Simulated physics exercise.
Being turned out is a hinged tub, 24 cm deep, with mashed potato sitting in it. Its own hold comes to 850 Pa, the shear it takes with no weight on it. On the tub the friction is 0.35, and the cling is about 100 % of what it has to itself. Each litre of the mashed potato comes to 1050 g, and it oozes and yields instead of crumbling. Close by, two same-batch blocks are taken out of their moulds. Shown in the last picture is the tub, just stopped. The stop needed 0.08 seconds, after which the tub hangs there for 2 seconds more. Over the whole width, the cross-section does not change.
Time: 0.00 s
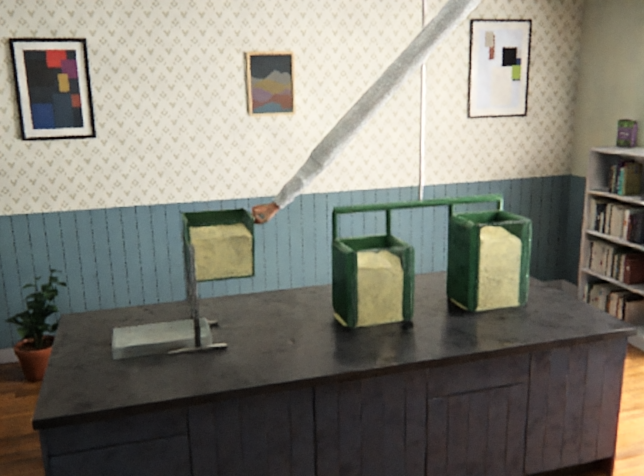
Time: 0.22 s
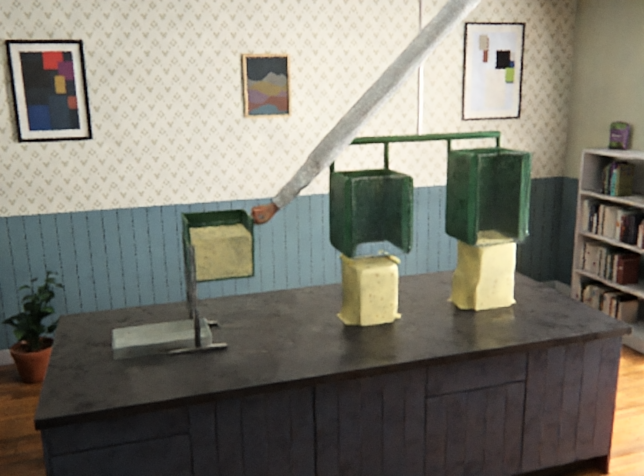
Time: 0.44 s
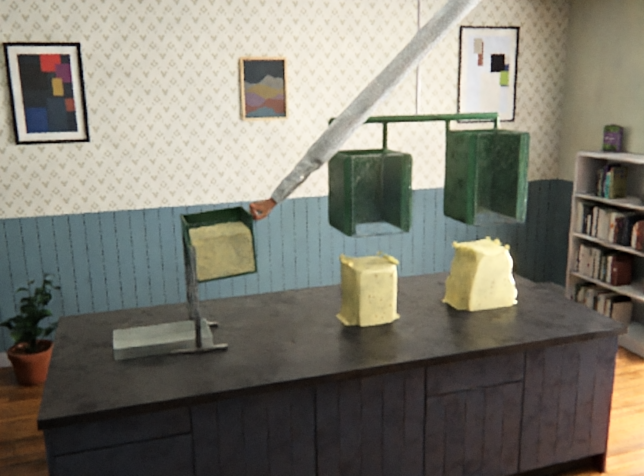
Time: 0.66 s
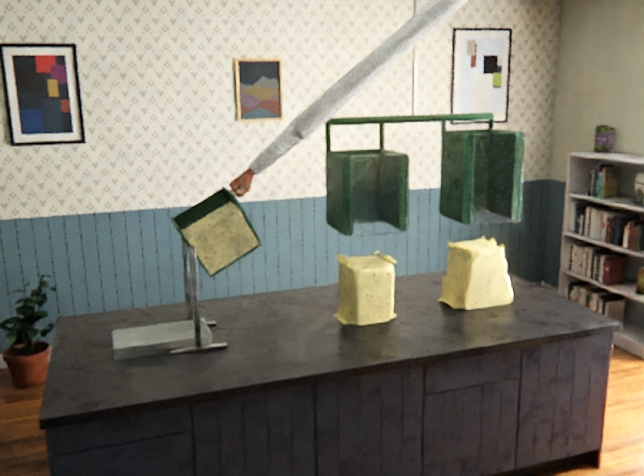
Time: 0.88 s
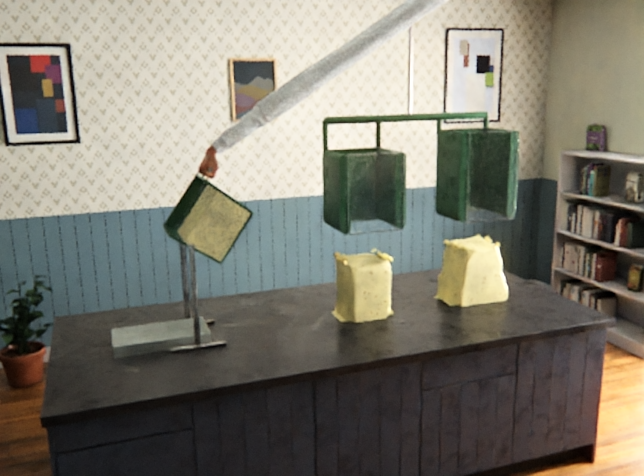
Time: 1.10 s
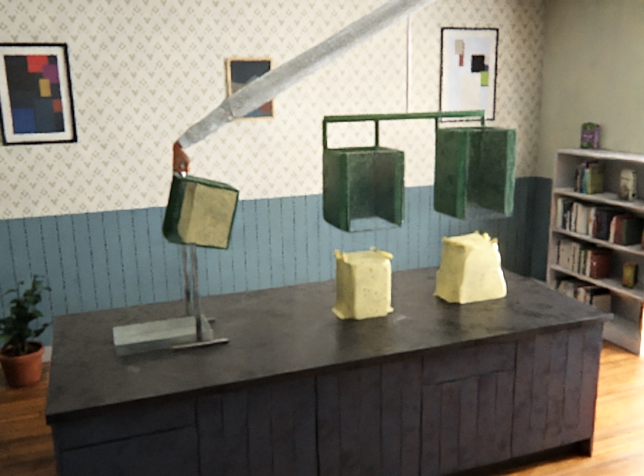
A green tub of pale yellow mash hangs on a metal stand at the left of a dark counter, seen from slightly above in a room with patterned wallpaper, blue panelling and a bookshelf. Two joined green moulds lift off a pair of yellow blocks at right, which sag slightly. A long grey-sleeved arm then tilts the tub steadily leftward as the view drifts gently.
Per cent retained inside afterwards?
Retained: About 100 %.
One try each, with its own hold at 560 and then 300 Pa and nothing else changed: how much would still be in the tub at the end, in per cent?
Going in order, it's 100 % and then 85 %.
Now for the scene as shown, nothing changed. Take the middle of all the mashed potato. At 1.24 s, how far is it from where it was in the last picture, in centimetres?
Something like 0 cm, I'd say.
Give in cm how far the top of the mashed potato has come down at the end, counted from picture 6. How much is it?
0 cm.
By 1.24 s, the tub is at 75 degrees and holds 100 %.
By 1.41 s, the tub is at 75 degrees and holds 100 %.
By 1.58 s, the tub is at 75 degrees and holds 100 %.
By 1.75 s, the tub is at 75 degrees and holds 100 %.
By 3.10 s, at the end, the tub is at 75 degrees and holds 100 %.
